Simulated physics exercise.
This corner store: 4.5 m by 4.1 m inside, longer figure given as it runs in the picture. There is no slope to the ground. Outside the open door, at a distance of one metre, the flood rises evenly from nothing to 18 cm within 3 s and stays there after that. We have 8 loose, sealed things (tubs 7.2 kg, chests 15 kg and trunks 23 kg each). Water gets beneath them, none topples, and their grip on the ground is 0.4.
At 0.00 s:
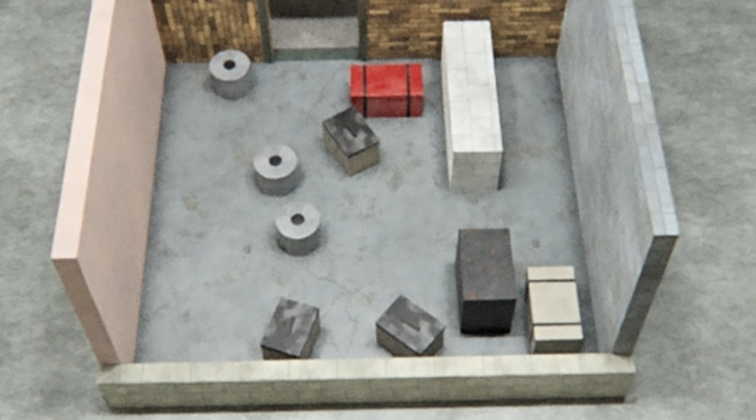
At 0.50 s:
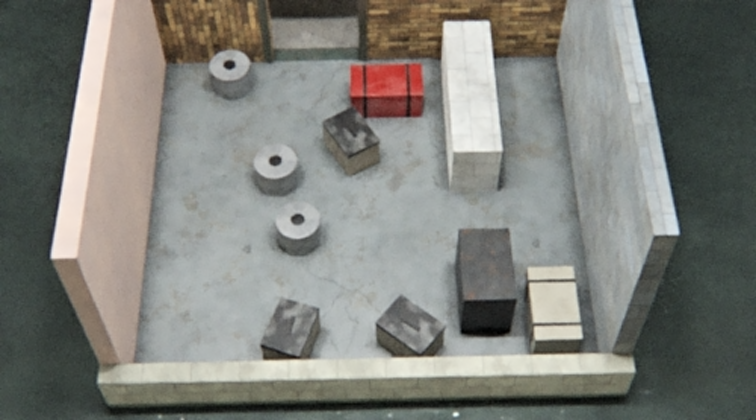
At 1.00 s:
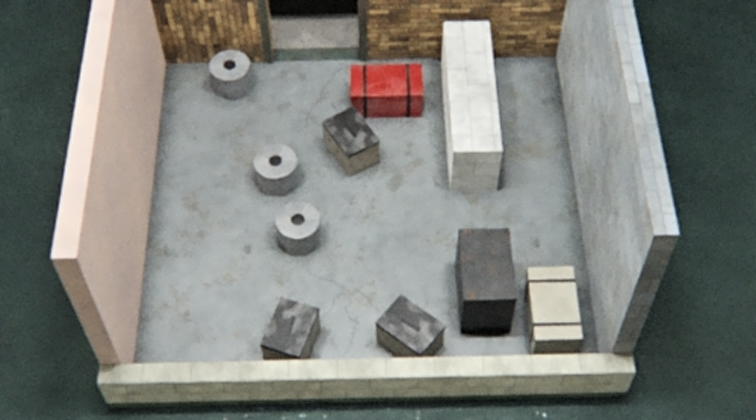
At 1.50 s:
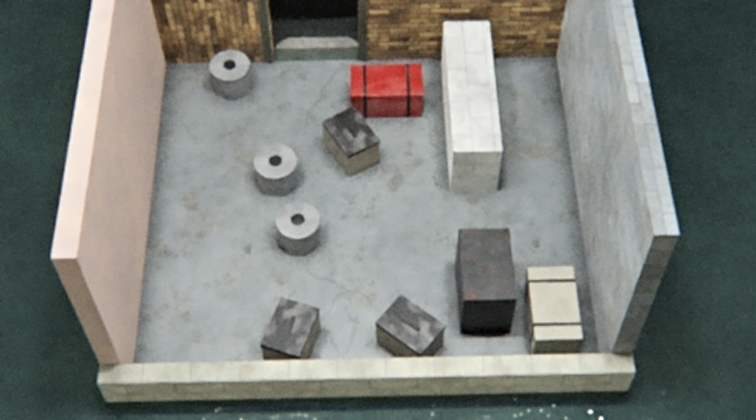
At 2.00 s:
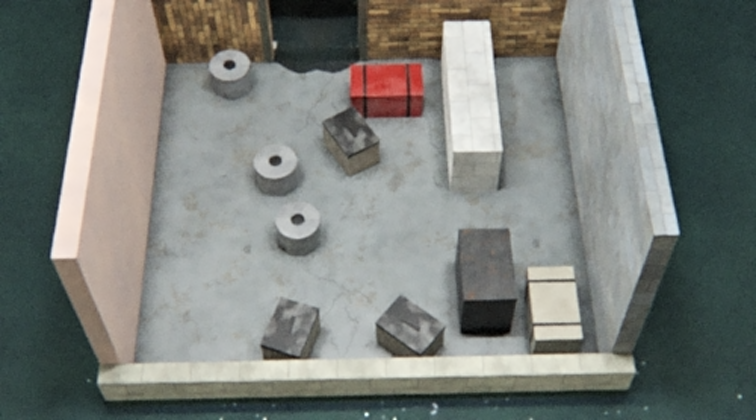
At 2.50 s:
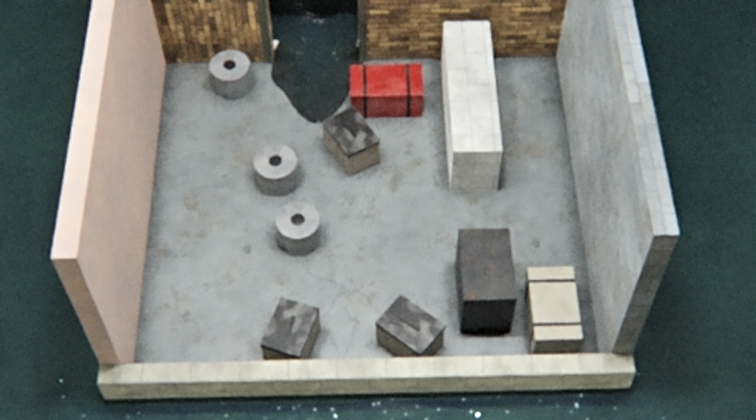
Roofless walled room standing as dark water surrounds it and spreads through the back doorway onto the floor, the boxes staying still.
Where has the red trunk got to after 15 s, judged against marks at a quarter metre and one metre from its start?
Watching it, I'd expect a moderate movement overall.
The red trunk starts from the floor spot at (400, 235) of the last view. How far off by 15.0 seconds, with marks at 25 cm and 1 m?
Outcome - it covers a small distance.
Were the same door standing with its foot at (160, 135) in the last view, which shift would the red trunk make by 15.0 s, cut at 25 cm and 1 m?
Well, the red trunk ends up distant in that setup.
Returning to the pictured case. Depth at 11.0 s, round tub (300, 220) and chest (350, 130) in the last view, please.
Depth approx. 10 cm / 9 cm.
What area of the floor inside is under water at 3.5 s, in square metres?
Somewhere around 2.5 m2, roughly.
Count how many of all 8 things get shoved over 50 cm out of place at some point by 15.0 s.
8.
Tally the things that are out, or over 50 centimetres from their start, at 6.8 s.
By then the count is 4.
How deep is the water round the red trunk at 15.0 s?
Depth approx. 6 cm.
After 3.5 s the red trunk is near (386, 80), 0.0 m from its start, aground; 0 afloat.
After 6.8 s the red trunk is near (422, 112), 0.6 m from its start, aground; 1 afloat.
After 11.0 s the red trunk is near (422, 112), 0.6 m from its start, aground; 4 afloat.
After 15.0 s the red trunk is near (422, 112), 0.6 m from its start, aground; 7 afloat.
